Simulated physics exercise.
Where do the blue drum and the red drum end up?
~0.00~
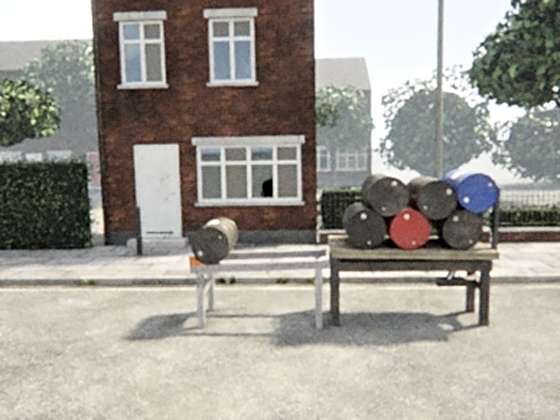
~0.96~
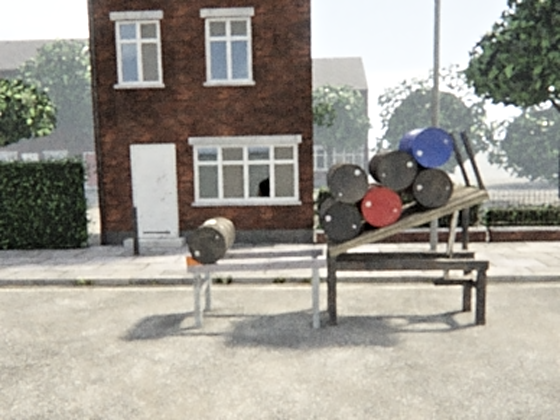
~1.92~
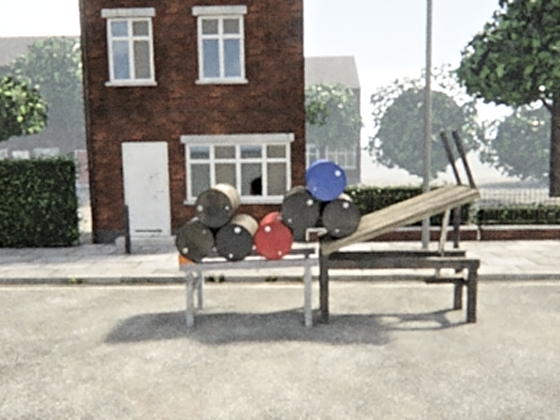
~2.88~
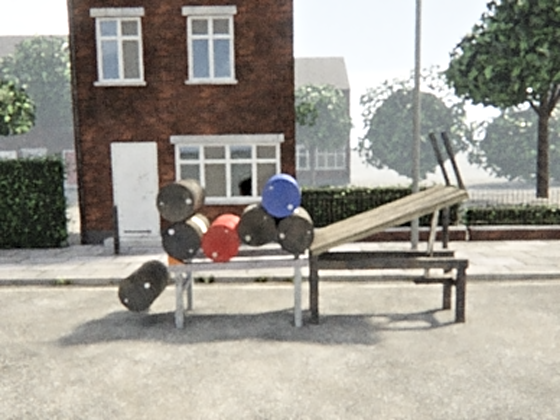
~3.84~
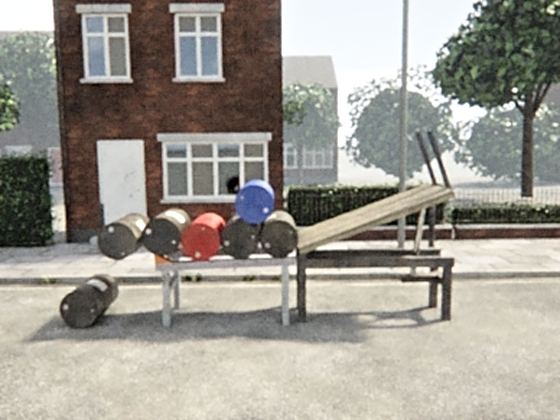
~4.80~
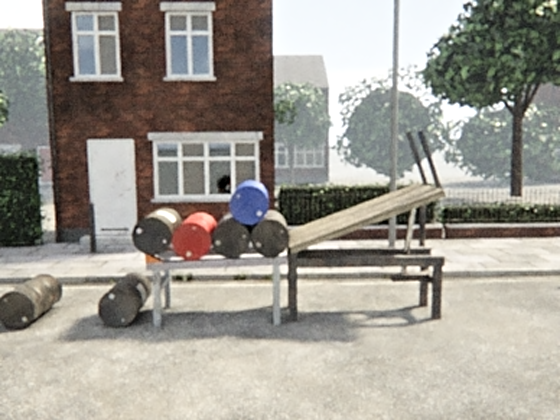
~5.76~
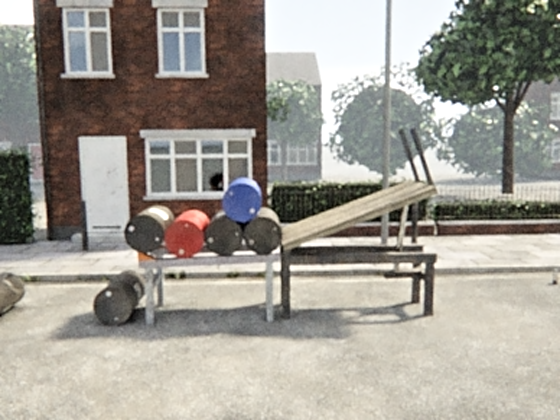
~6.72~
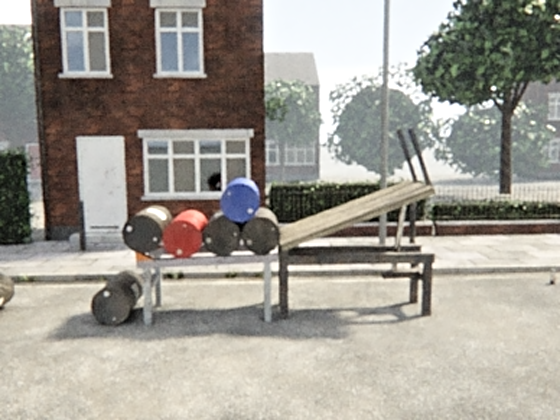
Both end up on the pale rack. The red one lies among the dark drums, and the blue one rests on top of dark drums near the deck.
Street by brick house, tilting deck sending drums left onto pale rack, two dropping off its end, red and blue staying.
